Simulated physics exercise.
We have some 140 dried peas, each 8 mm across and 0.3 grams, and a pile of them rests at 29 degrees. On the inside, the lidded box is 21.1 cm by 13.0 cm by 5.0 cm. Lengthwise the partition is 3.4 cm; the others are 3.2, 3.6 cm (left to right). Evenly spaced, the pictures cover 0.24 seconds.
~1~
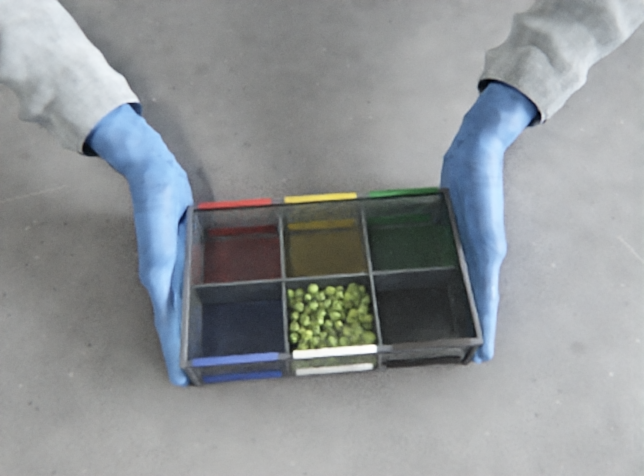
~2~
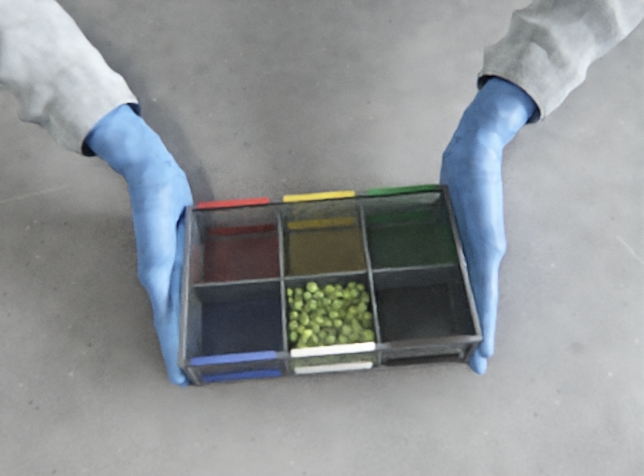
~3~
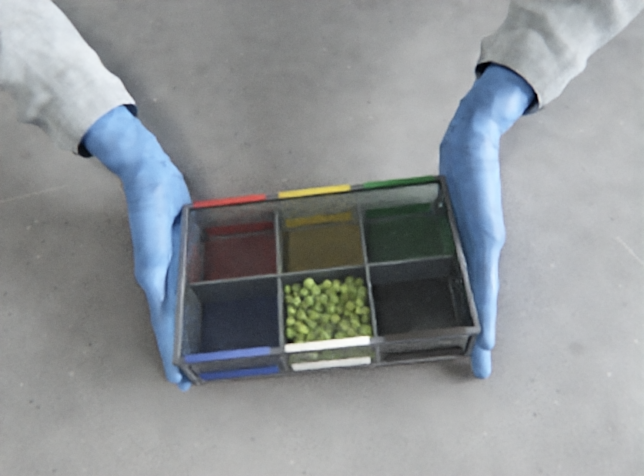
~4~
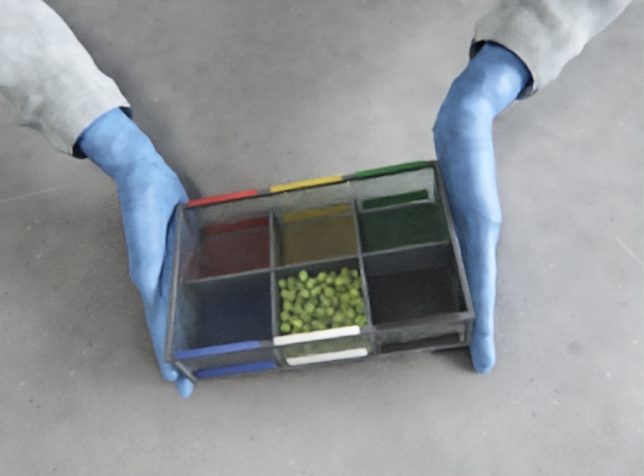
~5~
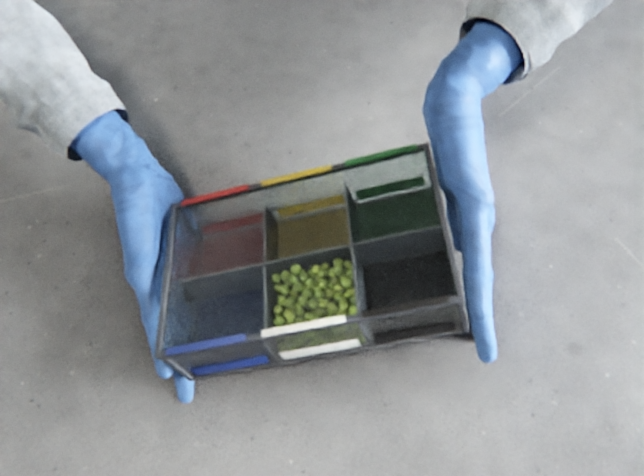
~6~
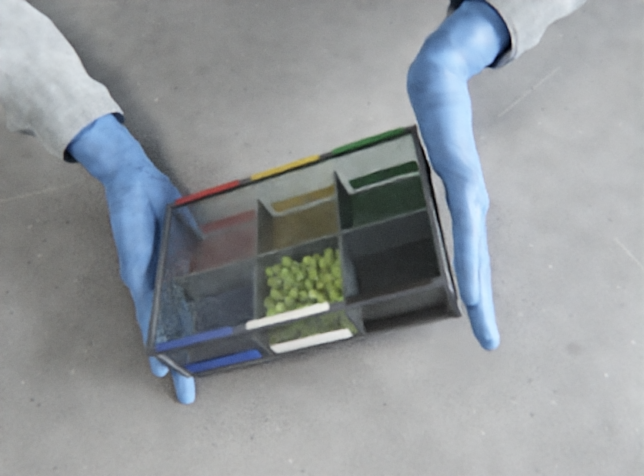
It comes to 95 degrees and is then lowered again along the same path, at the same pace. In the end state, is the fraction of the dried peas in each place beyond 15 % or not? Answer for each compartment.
As I see it, red: Beats the threshold. Blue: Beats the threshold. Green: Fails to beat the threshold. Yellow: Fails to beat the threshold. White: Beats the threshold. Black: Fails to beat the threshold.
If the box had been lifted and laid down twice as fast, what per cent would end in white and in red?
The white compartment would end with 60 per cent and the red one with 15 per cent.
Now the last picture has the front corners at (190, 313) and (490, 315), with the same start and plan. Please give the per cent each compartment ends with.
By the end red holds 0%, blue holds 0%, green holds 25%, yellow holds 5%, white holds 70% and black holds 5%.
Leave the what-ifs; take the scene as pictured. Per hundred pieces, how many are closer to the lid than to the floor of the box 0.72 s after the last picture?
Share: Approx. 70 %.
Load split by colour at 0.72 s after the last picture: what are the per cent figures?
In per cent: Red 15, blue 20, green 0, yellow 0, white 65, black 0.
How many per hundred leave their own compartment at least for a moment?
Around 60 percent.
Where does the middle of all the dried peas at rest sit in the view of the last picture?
I'd say roughly (242, 314).
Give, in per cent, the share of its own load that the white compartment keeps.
My estimate is roughly 40 percent.
Then, 0.72 s after the last picture, tilt 94 degrees; red 15 %, blue 20 %, white 65 %.
Then, 1.20 s after the last picture, tilt 40 degrees; red 30 %, blue 30 %, white 40 %.
Then, 1.74 s after the last picture, tilt 0 degrees; red 30 %, blue 30 %, white 40 %.
In the end, red 30 %, blue 30 %, green 0 %, yellow 0 %, white 40 %, black 0 %.
